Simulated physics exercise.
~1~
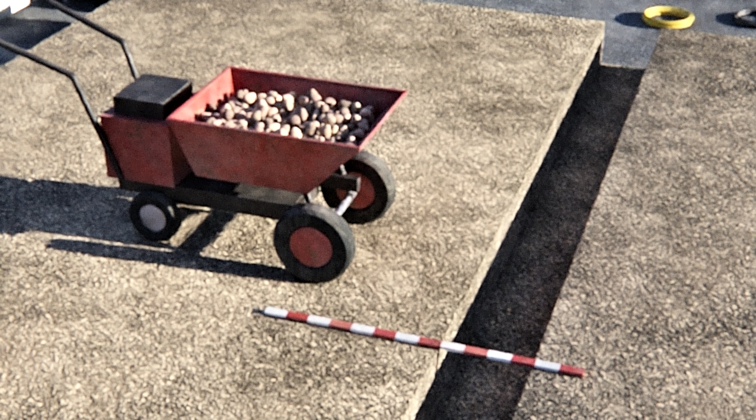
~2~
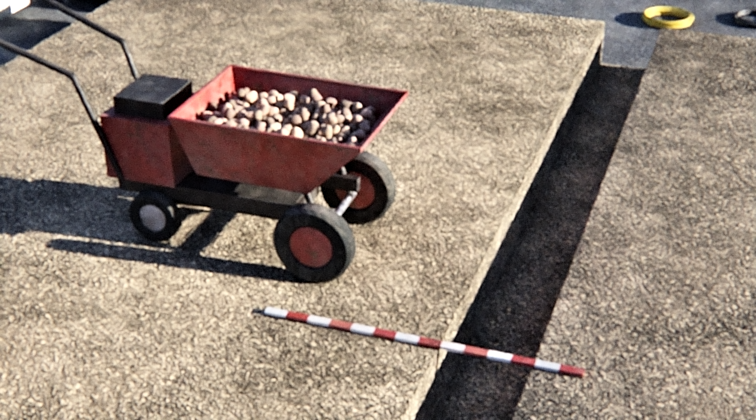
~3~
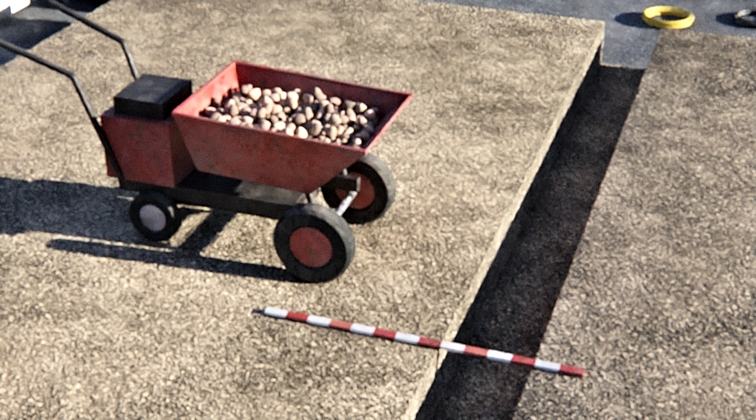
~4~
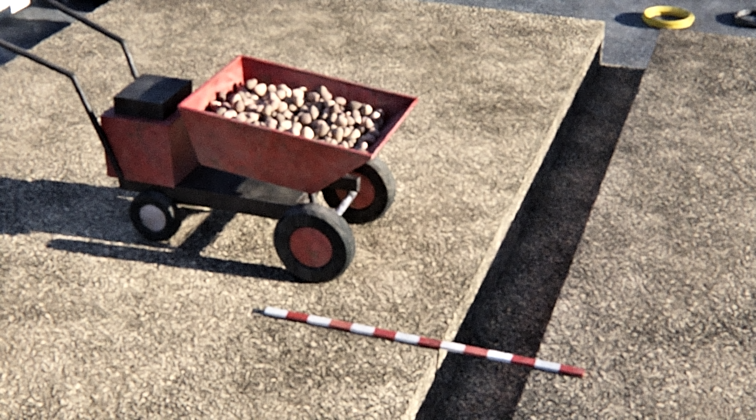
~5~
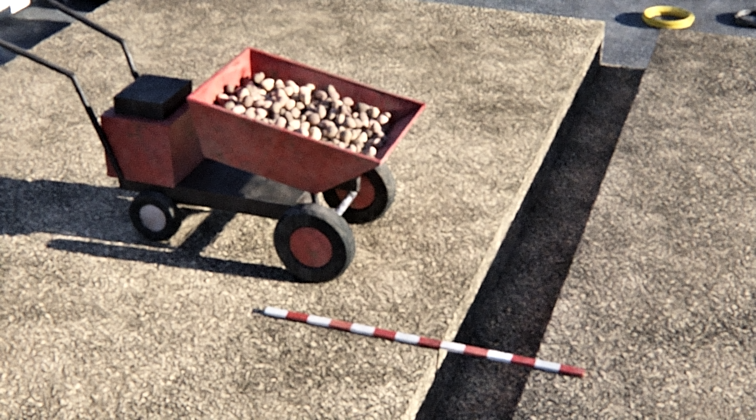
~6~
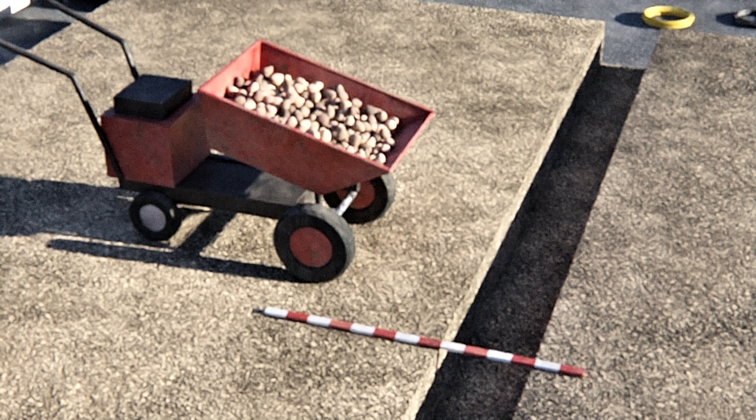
A red barrow loaded with cobbles stands still as its tray gradually tilts toward the right.
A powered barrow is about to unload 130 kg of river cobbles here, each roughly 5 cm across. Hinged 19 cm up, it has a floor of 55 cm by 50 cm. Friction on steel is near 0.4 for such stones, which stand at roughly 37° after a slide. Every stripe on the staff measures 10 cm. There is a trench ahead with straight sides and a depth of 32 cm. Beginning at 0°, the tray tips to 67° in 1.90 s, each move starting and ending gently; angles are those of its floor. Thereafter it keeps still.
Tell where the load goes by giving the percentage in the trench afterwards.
About 98 per cent of the load is in the trench.
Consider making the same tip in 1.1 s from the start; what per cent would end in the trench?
Trench share: Approx. 100%.
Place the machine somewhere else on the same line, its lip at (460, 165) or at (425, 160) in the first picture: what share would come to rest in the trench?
Result: Close to 35 then close to 75 per cent.
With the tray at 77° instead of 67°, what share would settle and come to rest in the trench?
The trench would hold about 85% of it.
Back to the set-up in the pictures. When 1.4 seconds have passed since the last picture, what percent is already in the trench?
Roughly 45 percent of the load.
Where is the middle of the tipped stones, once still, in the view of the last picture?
Their middle ends up near (513, 323).
Then, 0.8 s after the last picture the floor is at 56°, 100 % in the tray; the foremost stones are at (444, 226).
Then, 1.4 s after the last picture the floor is at 67°, 50 % in the tray, 5 % short of the trench, 45 % in the trench; the foremost stones are at (550, 335).
Then, 1.7 s after the last picture the floor is at 67°, 20 % in the tray, 5 % short of the trench, 74 % in the trench; the foremost stones are at (550, 340).
Then, 3.7 s after the last picture the floor is at 67°, 0 % in the tray, 2 % short of the trench, 98 % in the trench; the foremost stones are at (555, 323).
